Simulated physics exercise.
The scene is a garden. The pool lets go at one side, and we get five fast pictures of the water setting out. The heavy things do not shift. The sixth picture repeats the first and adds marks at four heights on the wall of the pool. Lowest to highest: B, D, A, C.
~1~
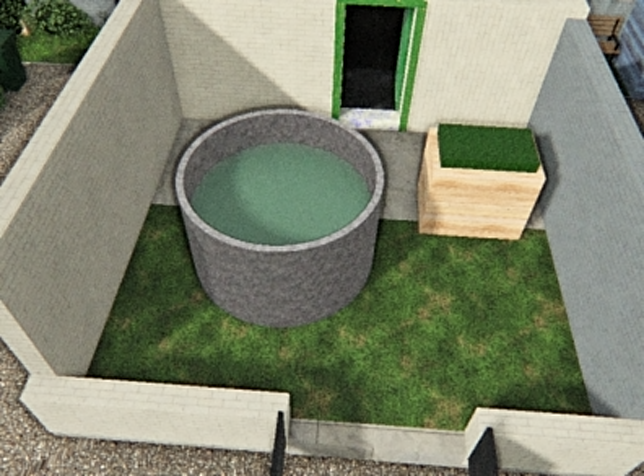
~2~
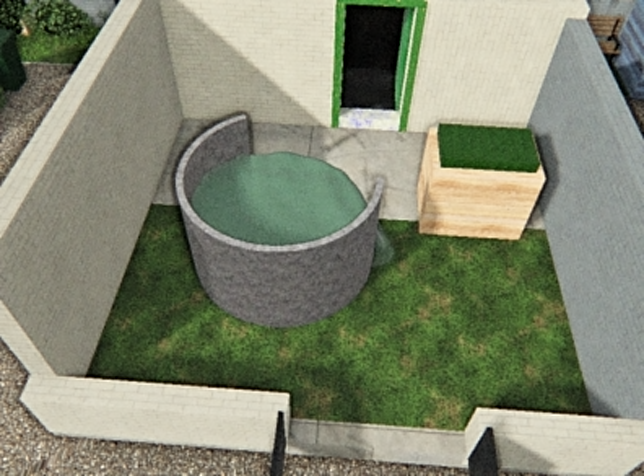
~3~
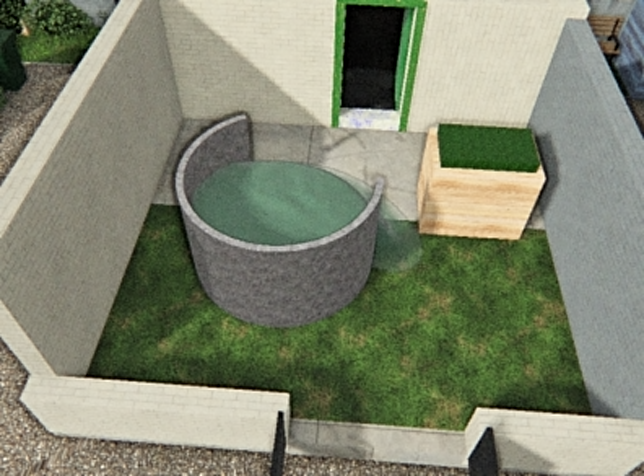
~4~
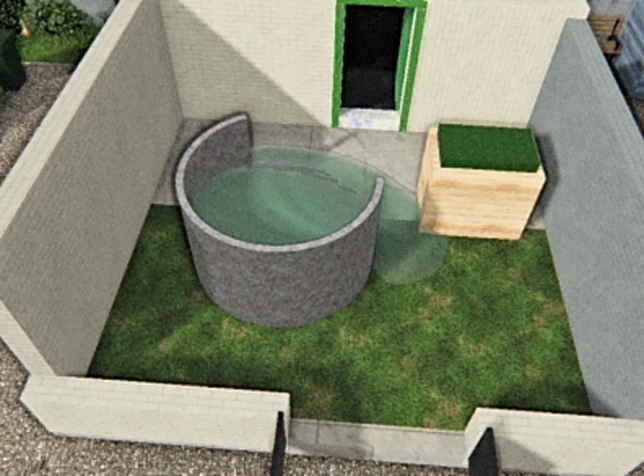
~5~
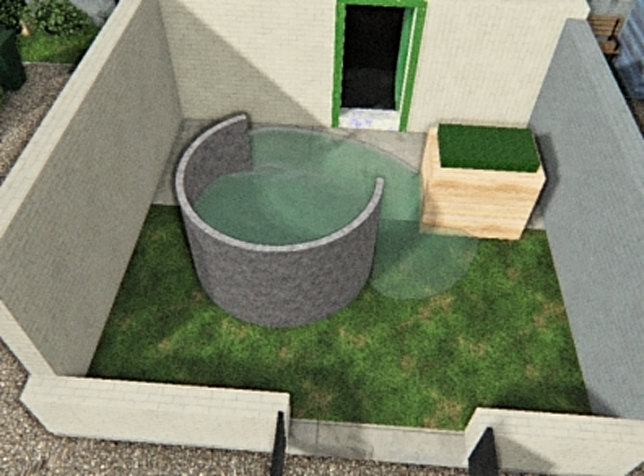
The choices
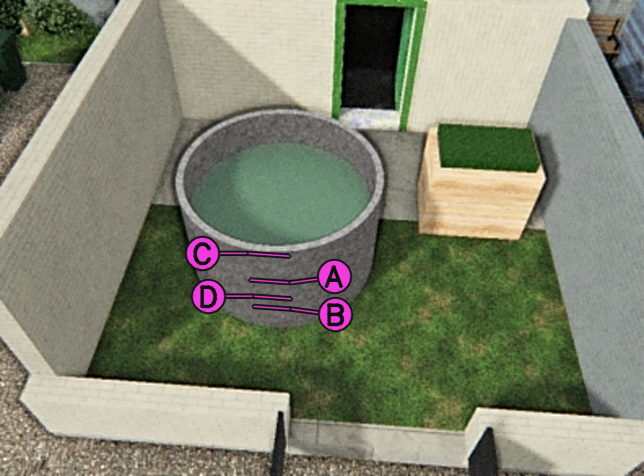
The clip opens on a walled garden with a round grey stone pool full of still green water, beside a wooden box topped with grass. The back part of the pool wall disappears, and water pours out through the gap, spreading across the paving and rightward over the lawn around the box.
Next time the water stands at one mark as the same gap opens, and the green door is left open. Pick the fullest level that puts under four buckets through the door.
That is mark B.
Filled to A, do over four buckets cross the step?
Yes.
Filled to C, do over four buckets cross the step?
Yes, that goes wrong.
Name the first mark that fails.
It is D.
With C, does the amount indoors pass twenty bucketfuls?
Yes, clearly.
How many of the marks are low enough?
One of them.
In magenta, A at (270, 281); B at (272, 307); C at (267, 254); D at (271, 297); from the bottom up B, D, A, C.
For mark A, dozens of bucketfuls pour in.
For mark B, a bucket or two gets in.
For mark C, dozens of bucketfuls pour in.
For mark D, about 9 bucketfuls get in.
